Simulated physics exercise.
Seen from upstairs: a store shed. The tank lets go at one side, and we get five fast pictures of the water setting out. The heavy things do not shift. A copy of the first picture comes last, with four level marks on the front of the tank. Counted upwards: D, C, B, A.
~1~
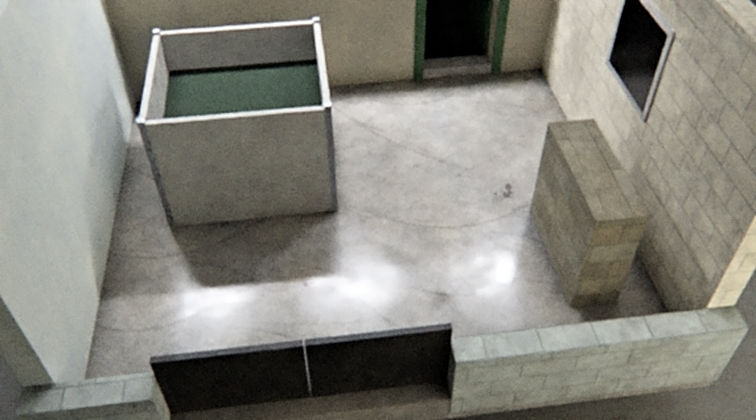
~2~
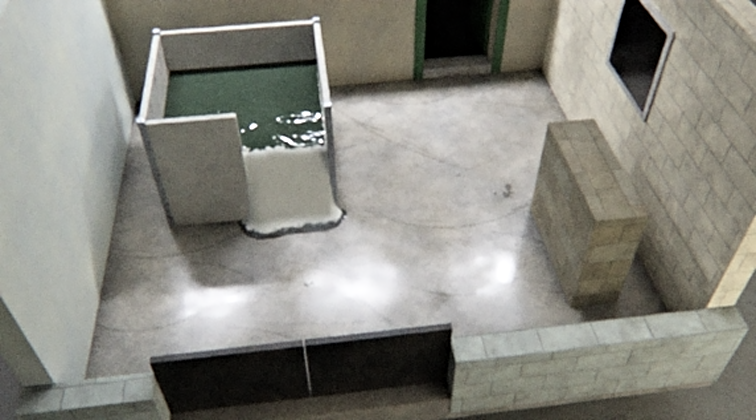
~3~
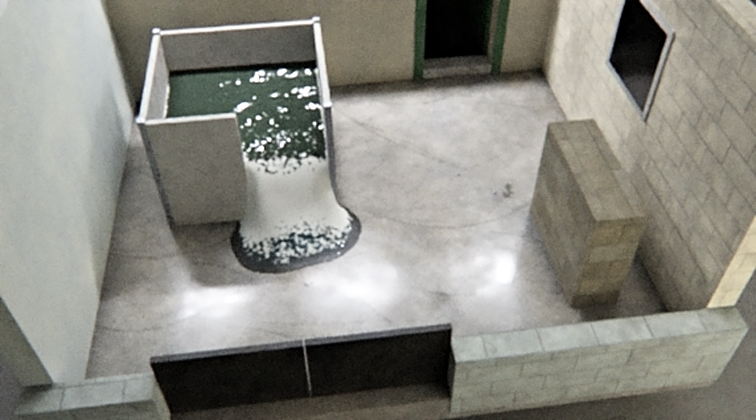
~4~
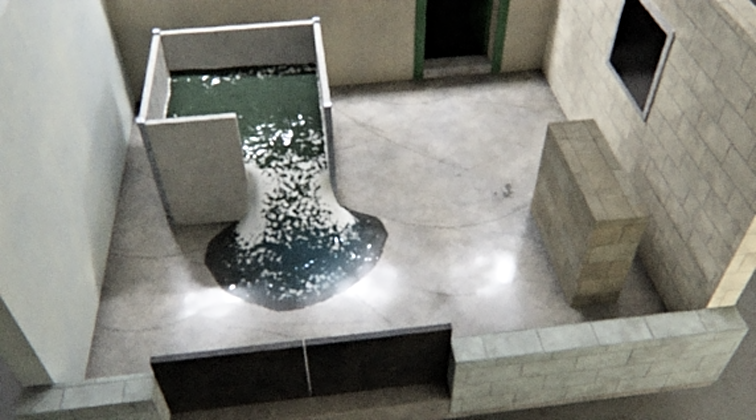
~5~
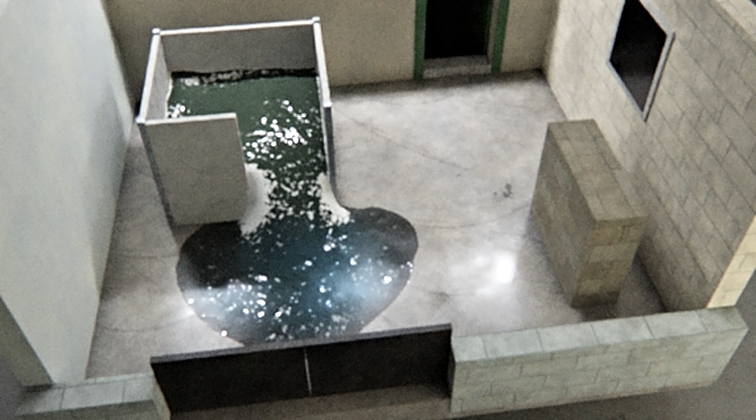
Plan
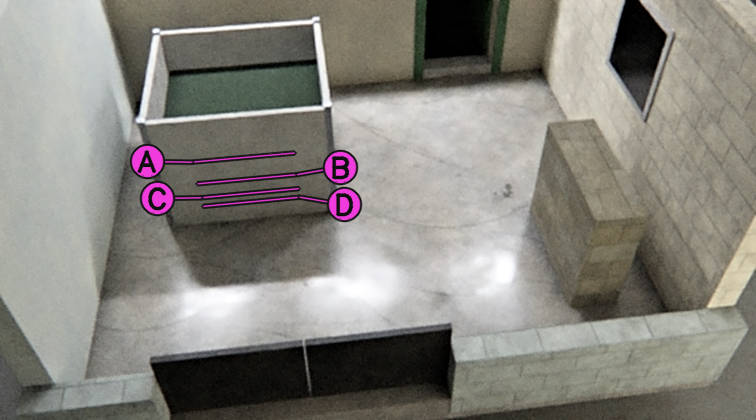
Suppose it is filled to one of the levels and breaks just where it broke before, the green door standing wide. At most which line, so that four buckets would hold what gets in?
Line A.
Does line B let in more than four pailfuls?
No.
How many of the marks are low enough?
All of the four.
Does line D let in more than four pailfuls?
No, not at all.
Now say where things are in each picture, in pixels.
Water in the tank at rest, its middle at (243, 105); foot of the green doorway at (457, 76); shut gate at (305, 351).
Water covers 1 % of the ground and shows as far out as (249, 224).
Water covers 4 % of the ground and shows as far out as (249, 260).
Water covers 8 % of the ground and shows as far out as (276, 301).
Water covers 15 % of the ground and shows as far out as (210, 314).
On the marked copy, A at (243, 157); B at (247, 179); C at (250, 193); D at (251, 201); from the bottom up D, C, B, A.
For line A, a splash gets over, under a bucket.
For line B, nothing gets over.
For line C, nothing gets over.
For line D, nothing gets over.
